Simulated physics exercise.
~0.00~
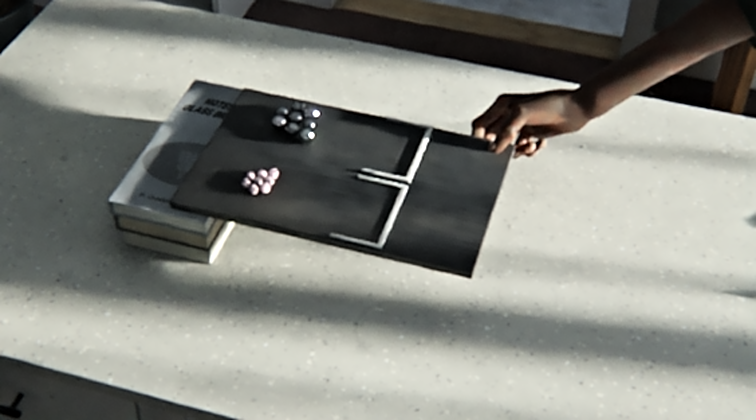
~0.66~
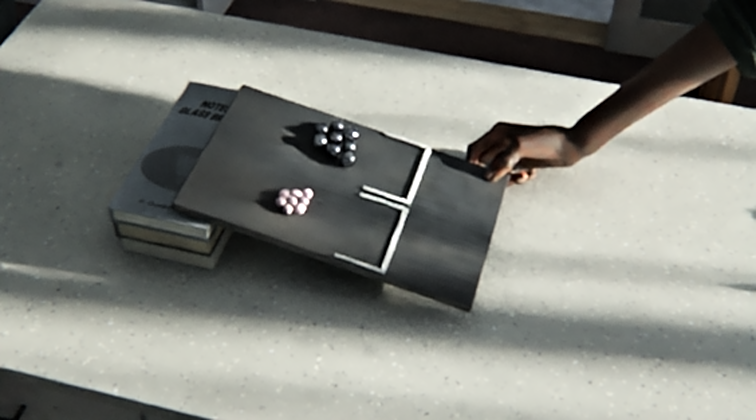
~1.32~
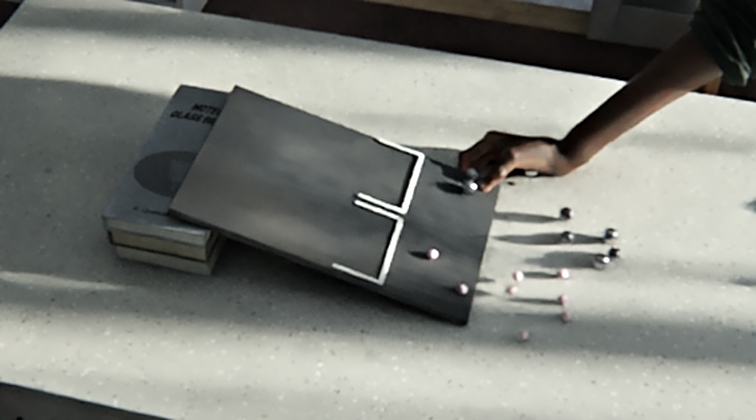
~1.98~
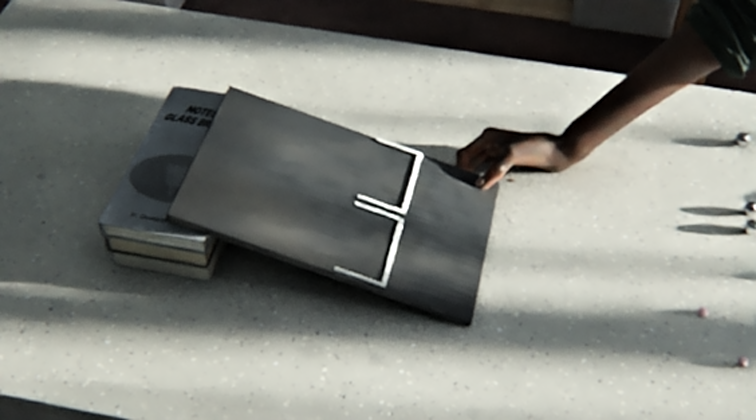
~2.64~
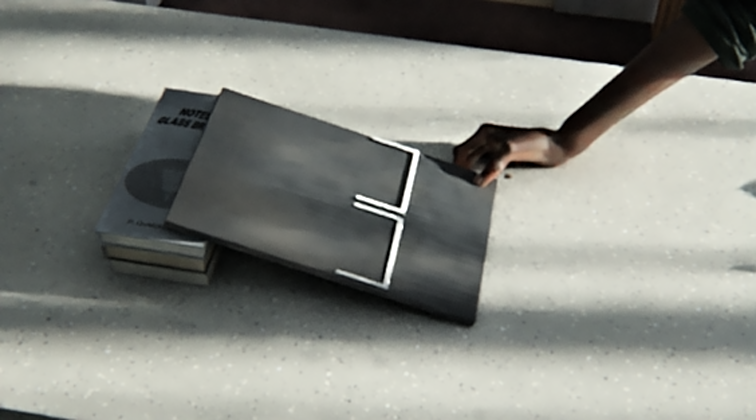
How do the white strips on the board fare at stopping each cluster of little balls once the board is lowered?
They hold back neither cluster. Both the nearer pink balls and the farther dark gray ones get over the strips and roll away to the right across the counter.
